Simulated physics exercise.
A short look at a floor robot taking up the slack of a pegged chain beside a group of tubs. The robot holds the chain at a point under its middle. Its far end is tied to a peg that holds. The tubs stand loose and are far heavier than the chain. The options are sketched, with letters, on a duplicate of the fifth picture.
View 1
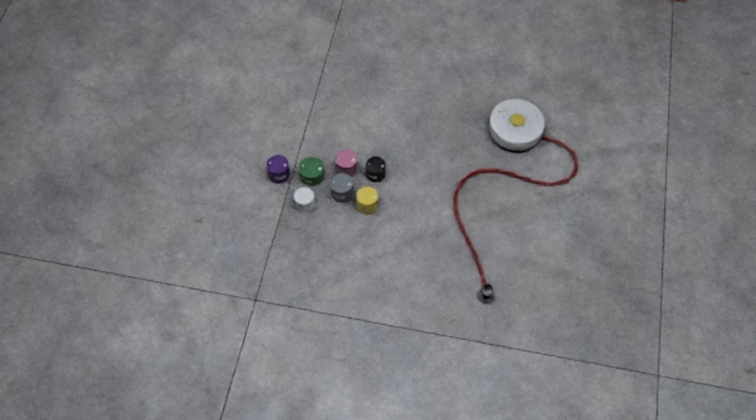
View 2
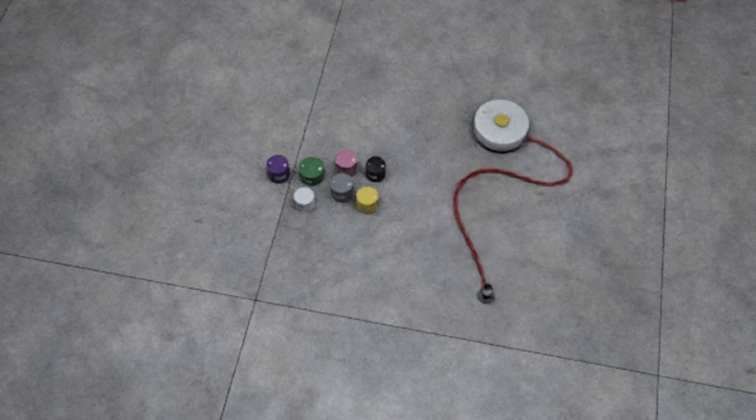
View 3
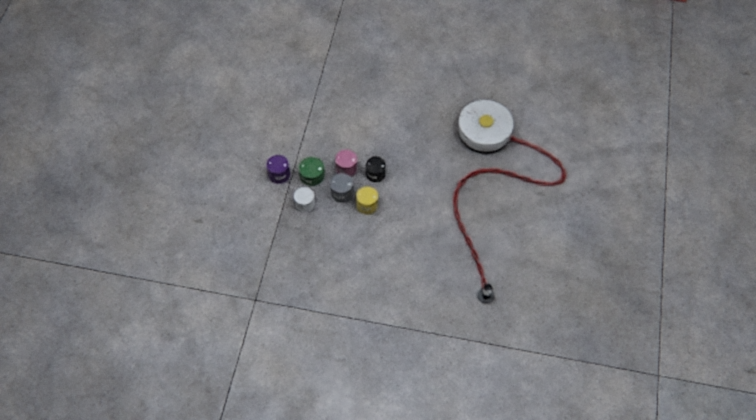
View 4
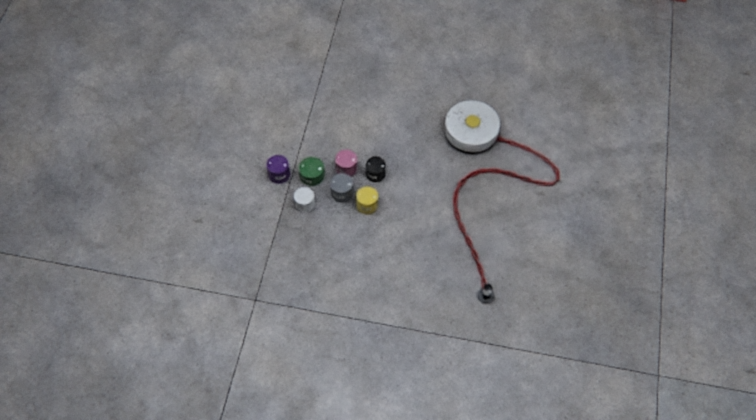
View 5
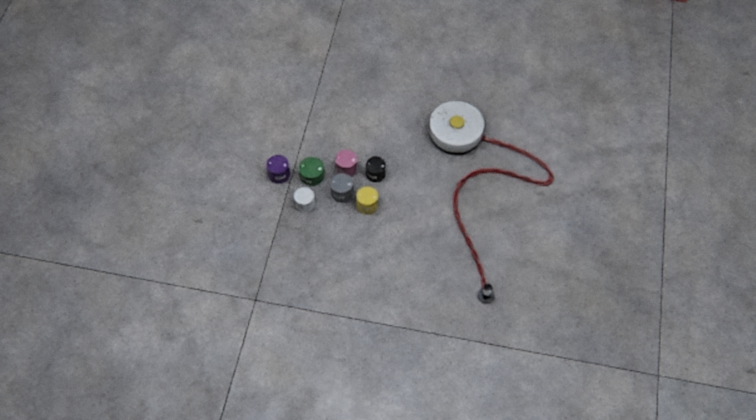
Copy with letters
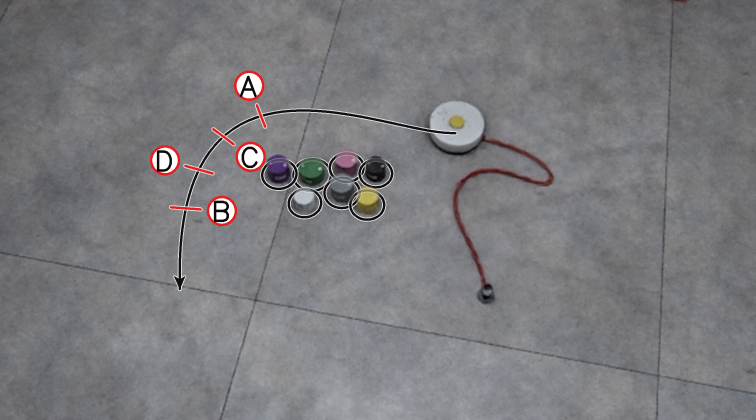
To begin with, a round white robot with a yellow centre sits on a grey tiled floor, right of seven small coloured tubs, a curving red chain running from it to a small peg below. The robot then slides slowly left, drawing the chain's upper bend slightly leftward while the tubs stay still.
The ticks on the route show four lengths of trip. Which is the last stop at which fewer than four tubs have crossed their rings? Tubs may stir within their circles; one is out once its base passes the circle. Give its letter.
It should halt at D.
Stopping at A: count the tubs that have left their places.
By then, none.
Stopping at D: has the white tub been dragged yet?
By then, no.
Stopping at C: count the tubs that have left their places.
The count is none.
On the marked copy, A at (261, 116); B at (186, 208); C at (223, 137); D at (199, 170); the route from (456, 133) via (249, 121) to (180, 289).
Following D. Soon after the start, robot (356, 110).
Later, robot (258, 111).
In the end, robot (197, 164); grey tub (341, 191); pink tub (339, 173); black tub (360, 183); two over the rings.
As for the rest, A is within the limit but short; B has six over the rings; C is within the limit but short.
